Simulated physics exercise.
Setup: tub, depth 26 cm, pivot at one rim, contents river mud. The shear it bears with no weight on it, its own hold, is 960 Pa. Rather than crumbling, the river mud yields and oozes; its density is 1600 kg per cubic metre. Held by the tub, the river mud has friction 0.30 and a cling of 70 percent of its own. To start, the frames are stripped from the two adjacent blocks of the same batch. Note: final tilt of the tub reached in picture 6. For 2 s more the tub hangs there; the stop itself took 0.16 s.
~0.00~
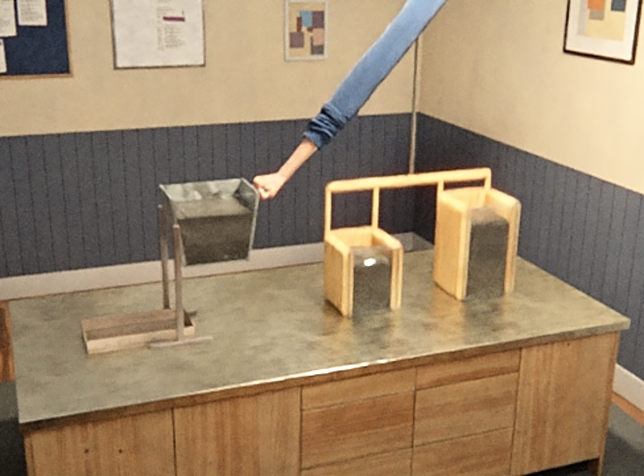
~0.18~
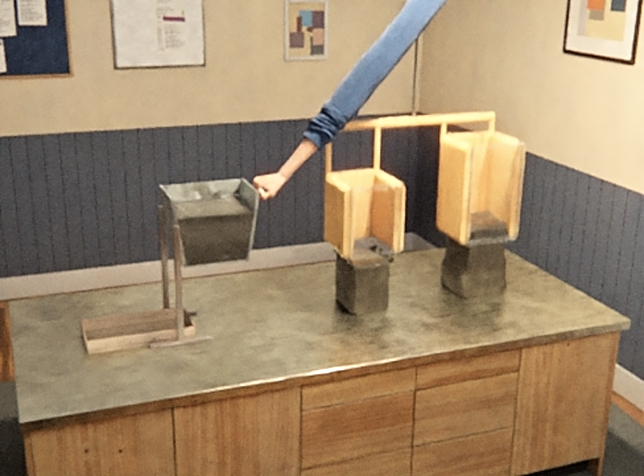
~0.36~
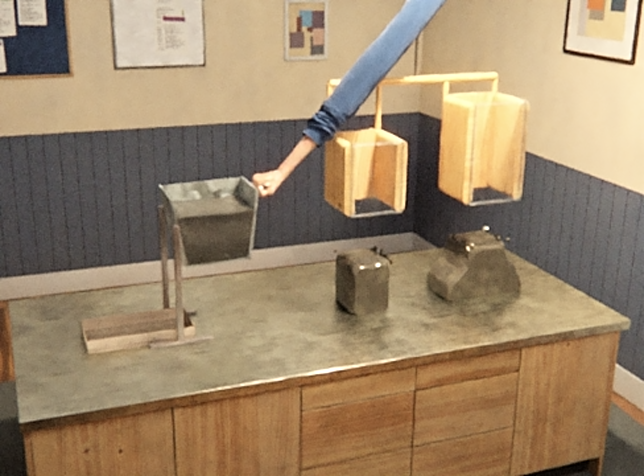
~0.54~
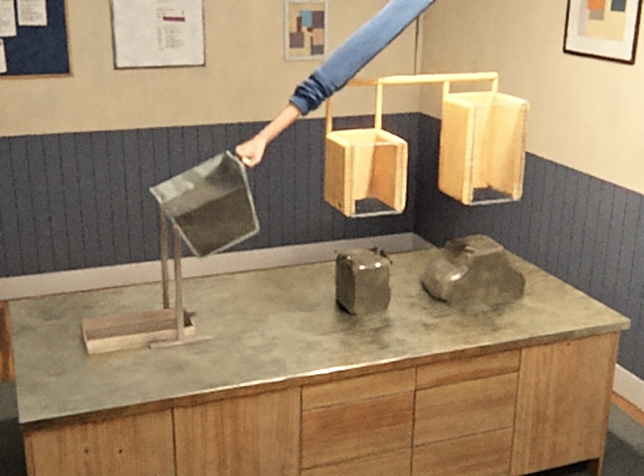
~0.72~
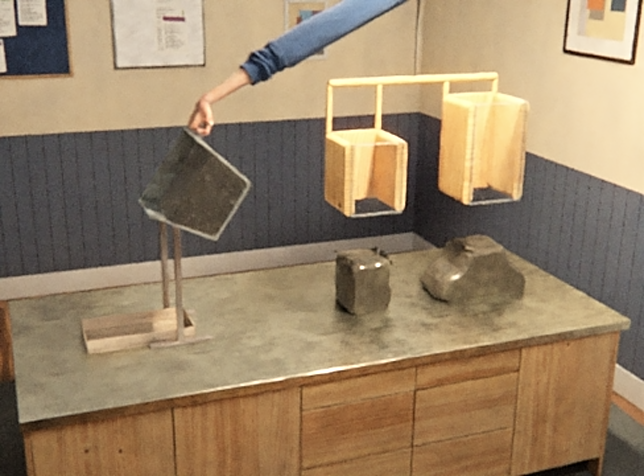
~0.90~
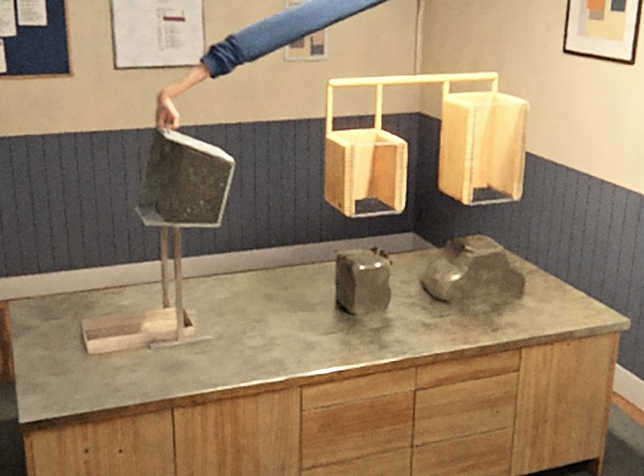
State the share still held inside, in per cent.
Roughly 100 per cent is still held inside.
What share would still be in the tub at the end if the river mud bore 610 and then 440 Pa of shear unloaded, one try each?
75 %, then 60 %.
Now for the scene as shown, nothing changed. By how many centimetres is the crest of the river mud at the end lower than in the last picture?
The top ends up some 0 cm below its level in the last picture.
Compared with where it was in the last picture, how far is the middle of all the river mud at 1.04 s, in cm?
I'd put the distance at about 0 centimetres.
After 1.04 s, the tub is at 74 degrees and holds 100 %.
After 1.21 s, the tub is at 74 degrees and holds 100 %.
After 1.38 s, the tub is at 74 degrees and holds 100 %.
After 1.55 s, the tub is at 74 degrees and holds 100 %.
After 2.90 s, at the end, the tub is at 74 degrees and holds 100 %.
